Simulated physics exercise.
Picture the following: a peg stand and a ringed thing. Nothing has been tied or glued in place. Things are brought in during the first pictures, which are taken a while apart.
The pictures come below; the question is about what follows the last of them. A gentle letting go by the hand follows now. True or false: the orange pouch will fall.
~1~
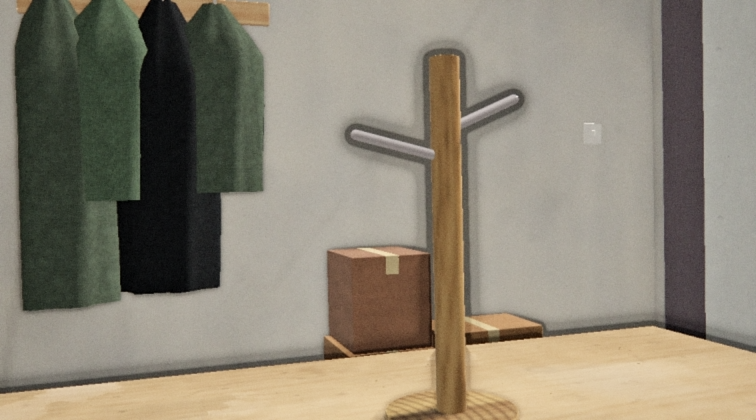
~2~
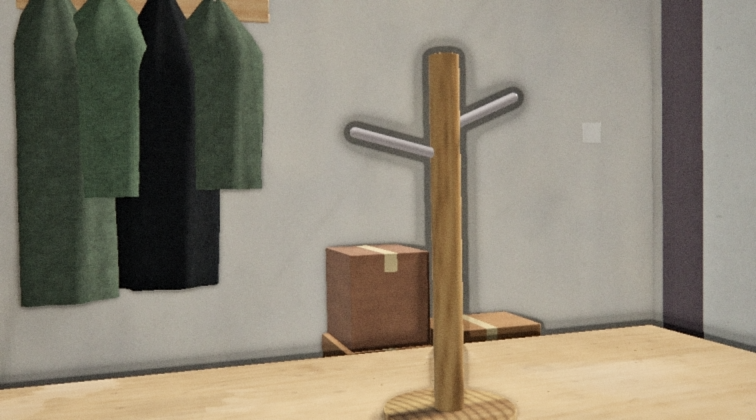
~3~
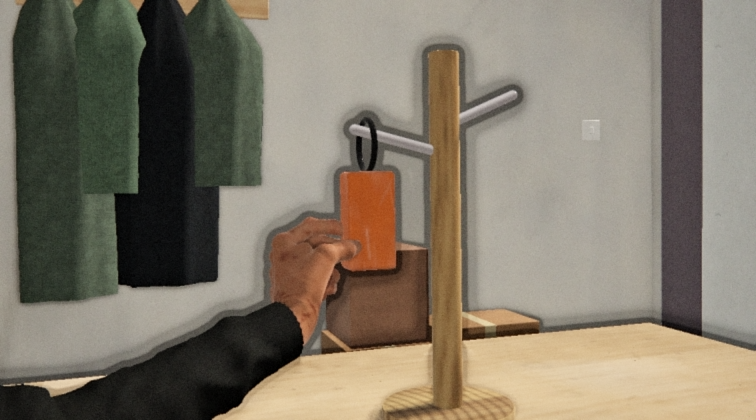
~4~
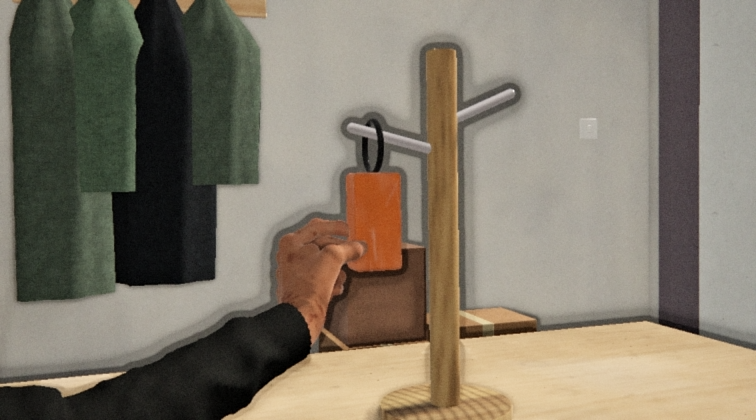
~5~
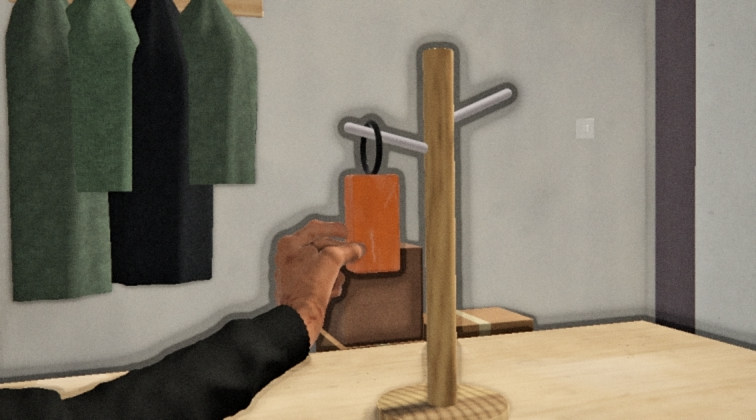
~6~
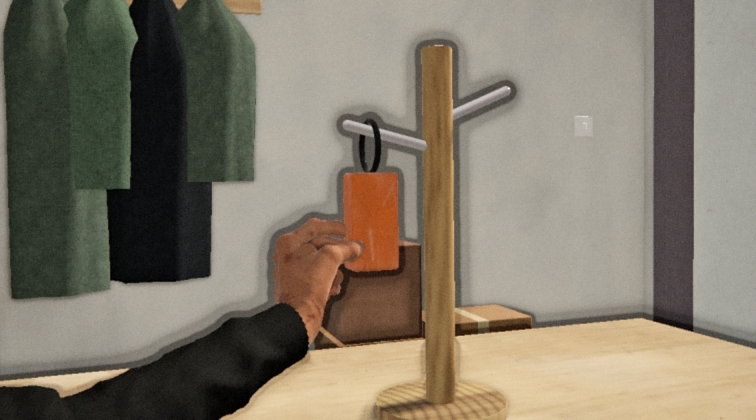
False.
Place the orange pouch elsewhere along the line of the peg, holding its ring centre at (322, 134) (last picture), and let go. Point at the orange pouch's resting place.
(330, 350), roughly.
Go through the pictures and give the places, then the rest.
Peg stand (441, 242), in the first picture.
Peg stand (440, 240), in the second picture.
Still on the way; orange pouch (367, 193); peg stand (439, 237), in the third picture.
Still on the way; orange pouch (373, 194); peg stand (436, 235), in the fourth picture.
Still on the way; orange pouch (372, 195); peg stand (433, 235), in the fifth picture.
In place, still held; orange pouch (370, 193); peg stand (432, 233), in the sixth picture.
Then, 0.20 s past the last view, orange pouch at rest near (370, 194).
Finally, the orange pouch stays on its peg, near (370, 194).
